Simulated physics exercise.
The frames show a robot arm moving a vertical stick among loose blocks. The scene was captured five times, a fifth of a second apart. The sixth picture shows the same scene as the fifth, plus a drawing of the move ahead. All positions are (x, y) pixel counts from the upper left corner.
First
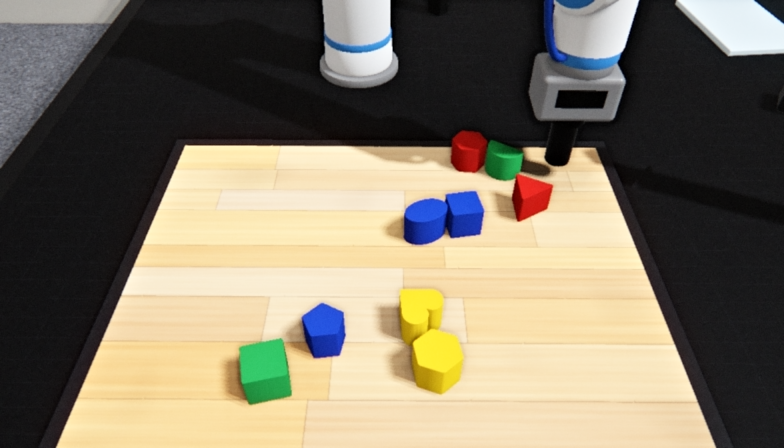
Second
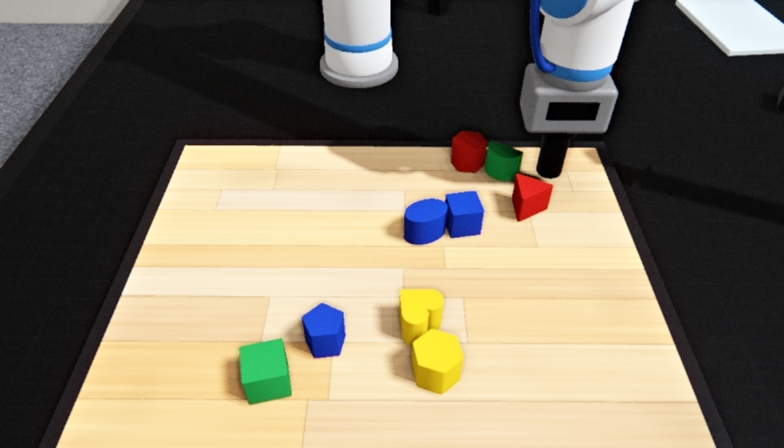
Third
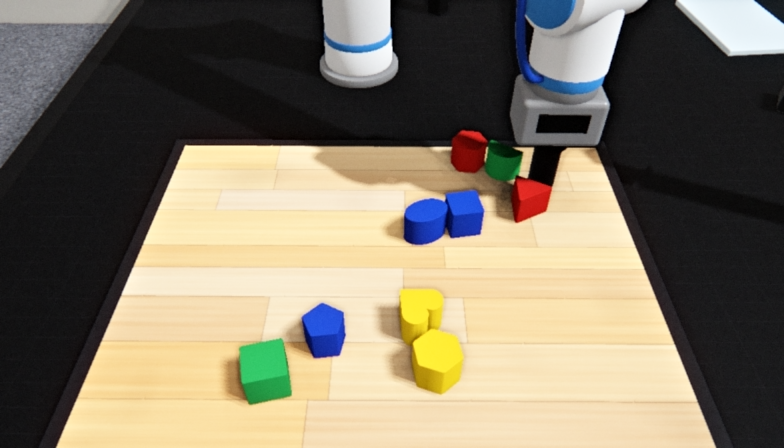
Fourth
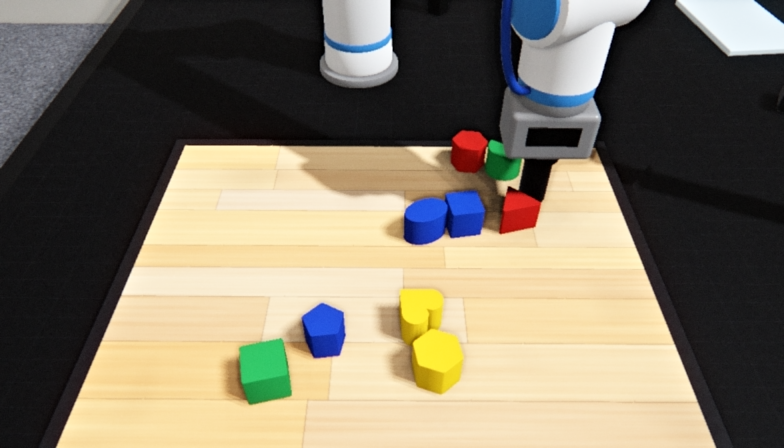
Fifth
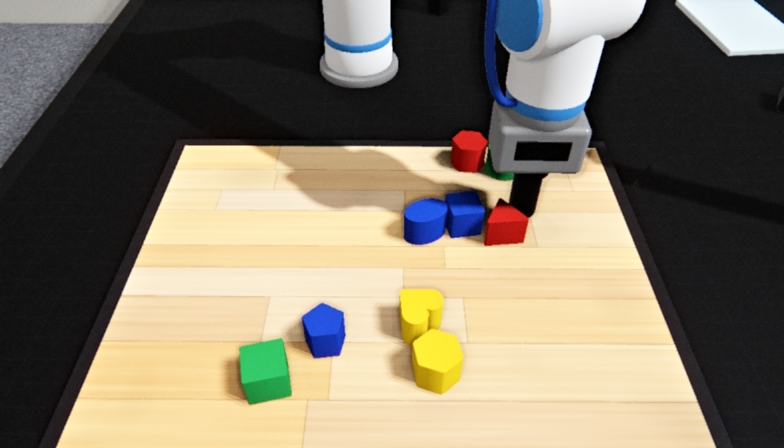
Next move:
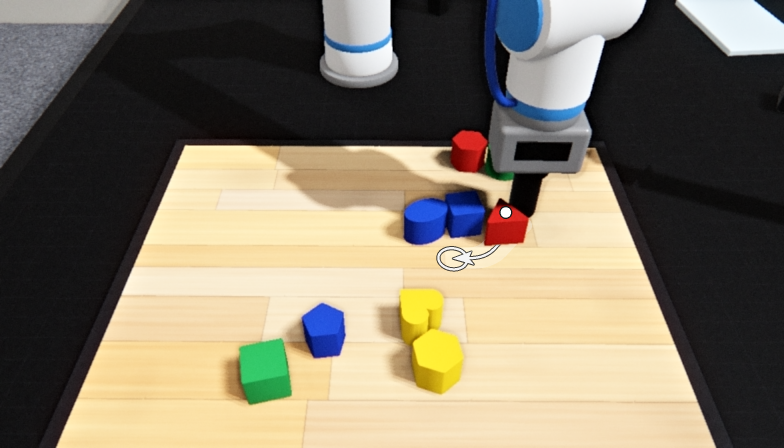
The clip opens on a robot arm holding a dark vertical stick at the upper right of a wooden board scattered with colored blocks. The stick moves down and left to the red three-sided block, then pushes it a short way down and left, close beside the blue square block.
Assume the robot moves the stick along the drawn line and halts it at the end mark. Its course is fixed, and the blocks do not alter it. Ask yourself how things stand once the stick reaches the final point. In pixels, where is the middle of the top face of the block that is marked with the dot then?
The answer is (446, 254).
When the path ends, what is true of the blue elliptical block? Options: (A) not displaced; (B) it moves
A.
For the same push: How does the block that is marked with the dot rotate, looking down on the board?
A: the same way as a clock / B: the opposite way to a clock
B - the opposite way to a clock.
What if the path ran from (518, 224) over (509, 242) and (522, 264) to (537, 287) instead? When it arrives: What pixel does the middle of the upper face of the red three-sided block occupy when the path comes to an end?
Just about (490, 229).
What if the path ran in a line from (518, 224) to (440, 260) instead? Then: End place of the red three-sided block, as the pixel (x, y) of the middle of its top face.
The centre of its top will be at (460, 254).
The line goes from (518, 224) through (502, 240) and (483, 256) to (453, 259); the dot is on the red three-sided block.
The first path, step by step. One third of the way, stick (504, 228); red three-sided block (487, 230).
Two thirds of the way, stick (484, 243); red three-sided block (466, 246).
At the end, stick (454, 246); blue elliptical block unmoved; blue square block unmoved; red three-sided block (446, 254), turned 30° anticlockwise.
